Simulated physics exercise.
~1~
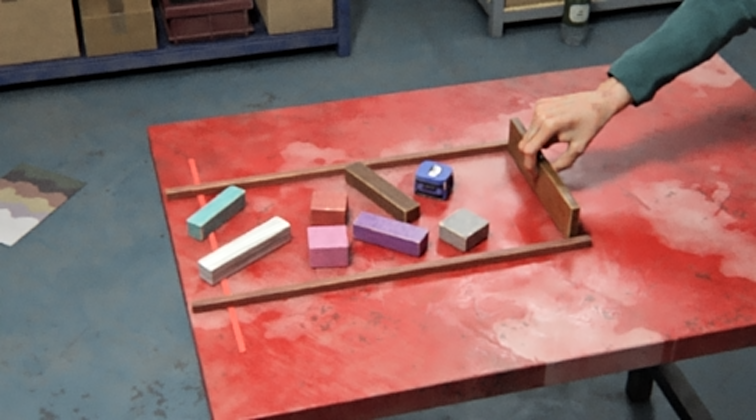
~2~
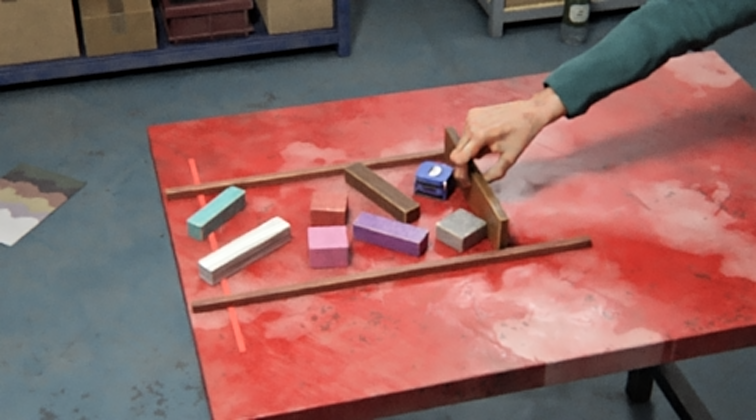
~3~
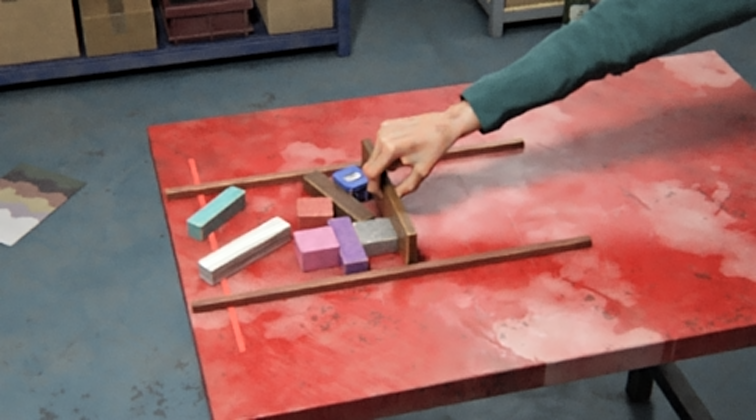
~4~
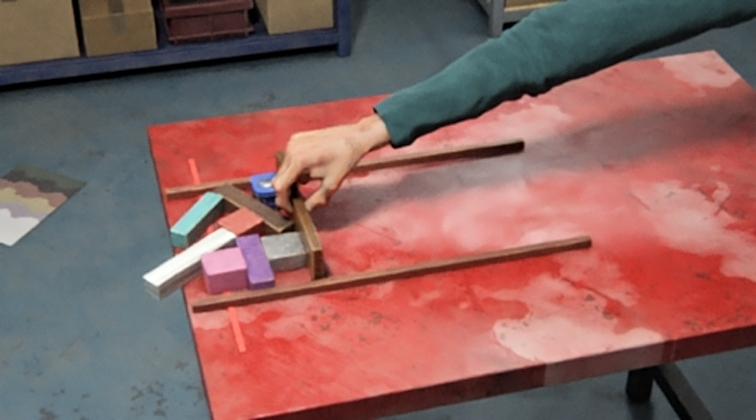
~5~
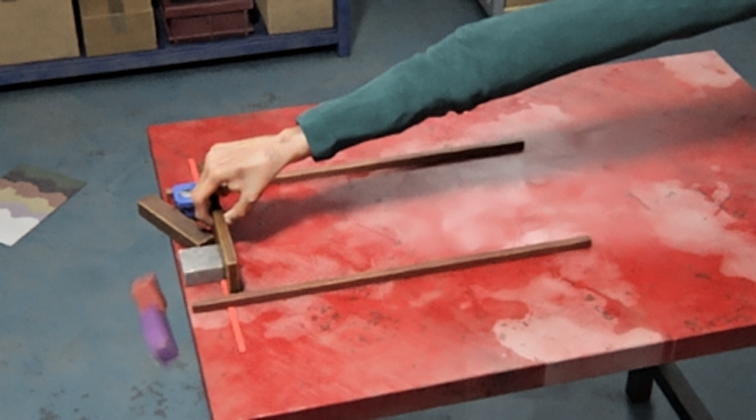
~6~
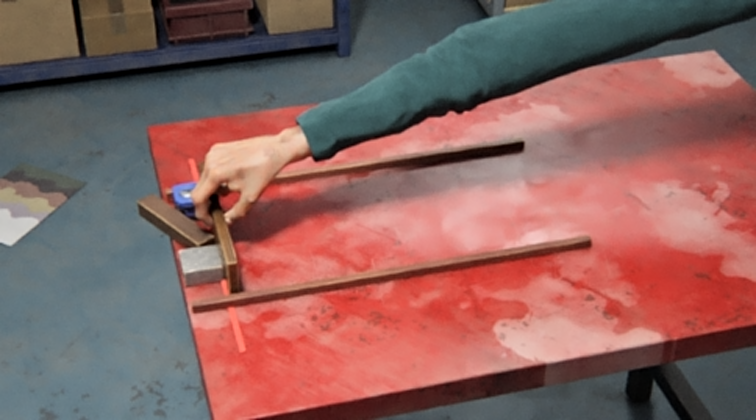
A hand slides a wooden board along a red table, pushing five colored blocks off the left end.
